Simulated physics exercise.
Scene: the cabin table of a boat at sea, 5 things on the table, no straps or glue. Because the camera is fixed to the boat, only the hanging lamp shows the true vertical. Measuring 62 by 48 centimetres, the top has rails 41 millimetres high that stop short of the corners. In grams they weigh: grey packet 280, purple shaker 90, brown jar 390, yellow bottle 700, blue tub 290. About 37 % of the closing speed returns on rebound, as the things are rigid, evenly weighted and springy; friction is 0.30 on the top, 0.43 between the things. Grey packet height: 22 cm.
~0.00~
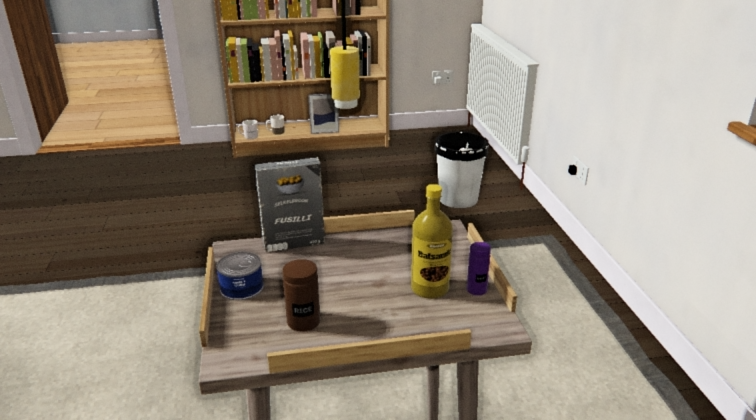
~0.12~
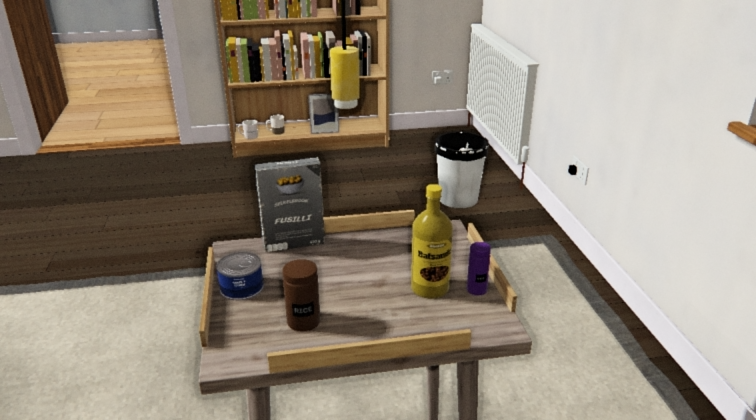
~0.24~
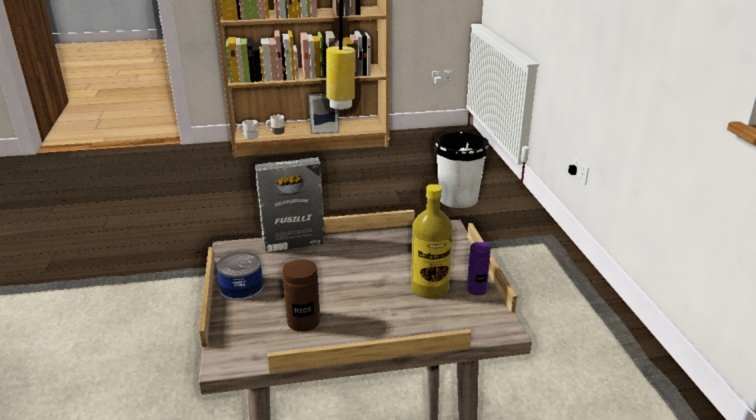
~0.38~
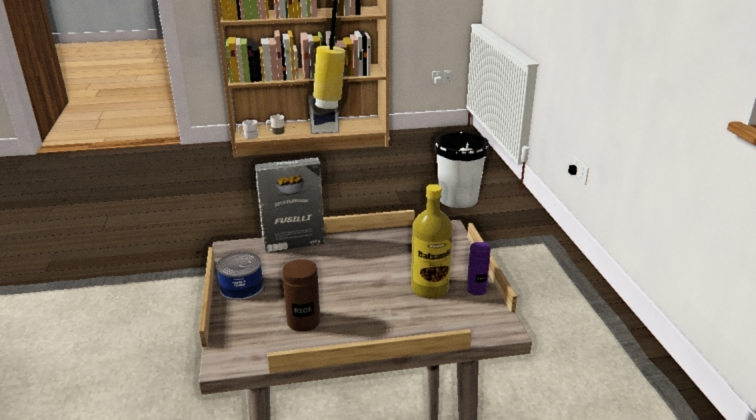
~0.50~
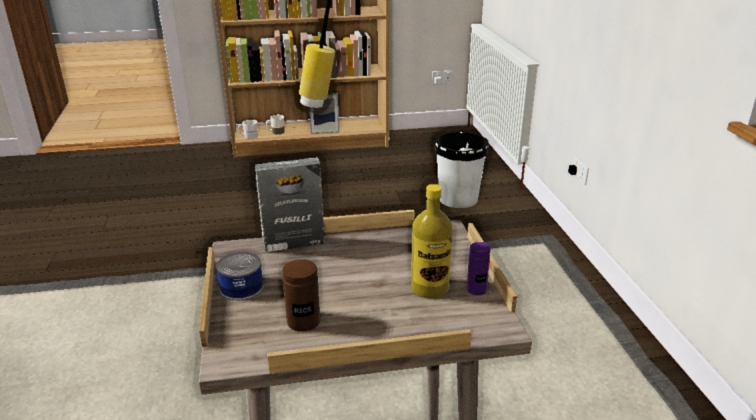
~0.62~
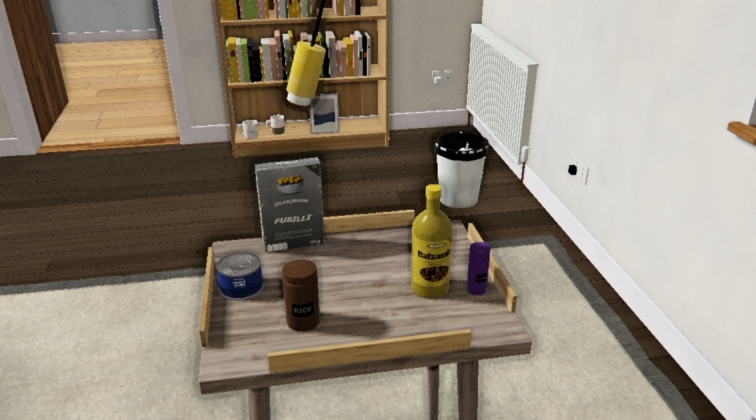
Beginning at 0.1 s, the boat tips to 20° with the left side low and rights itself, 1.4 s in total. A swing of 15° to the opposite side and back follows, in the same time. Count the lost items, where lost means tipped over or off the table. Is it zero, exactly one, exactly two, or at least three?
It is zero.
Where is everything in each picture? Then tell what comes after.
The first picture shows boat level; grey packet (291, 206); purple shaker (479, 269).
The second picture shows boat level; blue tub (240, 275); brown jar (302, 295).
The third picture shows heel 2°, left side down; yellow bottle (432, 240); blue tub (240, 275).
The fourth picture shows heel 7°, left side down; brown jar (302, 295); yellow bottle (432, 240).
The fifth picture shows heel 12°, left side down; blue tub (240, 275); brown jar (302, 295).
The sixth picture shows heel 17°, left side down; grey packet (291, 205); purple shaker (478, 268).
Around 0.92 s, heel 19°, left side down; grey packet shifted 2 cm near (283, 206); purple shaker shifted 2 cm near (471, 270); yellow bottle shifted 2 cm.
Around 1.02 s, heel 16°, left side down; grey packet shifted 4 cm near (276, 206); purple shaker shifted 3 cm near (465, 270); yellow bottle shifted 3 cm.
Around 2.02 s, heel 13°, right side down; grey packet shifted 5 cm near (269, 207); purple shaker shifted 4 cm near (460, 271); yellow bottle shifted 5 cm.
Finally (3.4 s), not toppled but over 5 cm from the start, grey packet; the other 4 still in place (within 5 cm). Final places as that camera would see them, grey packet near (270, 207), purple shaker near (460, 271).
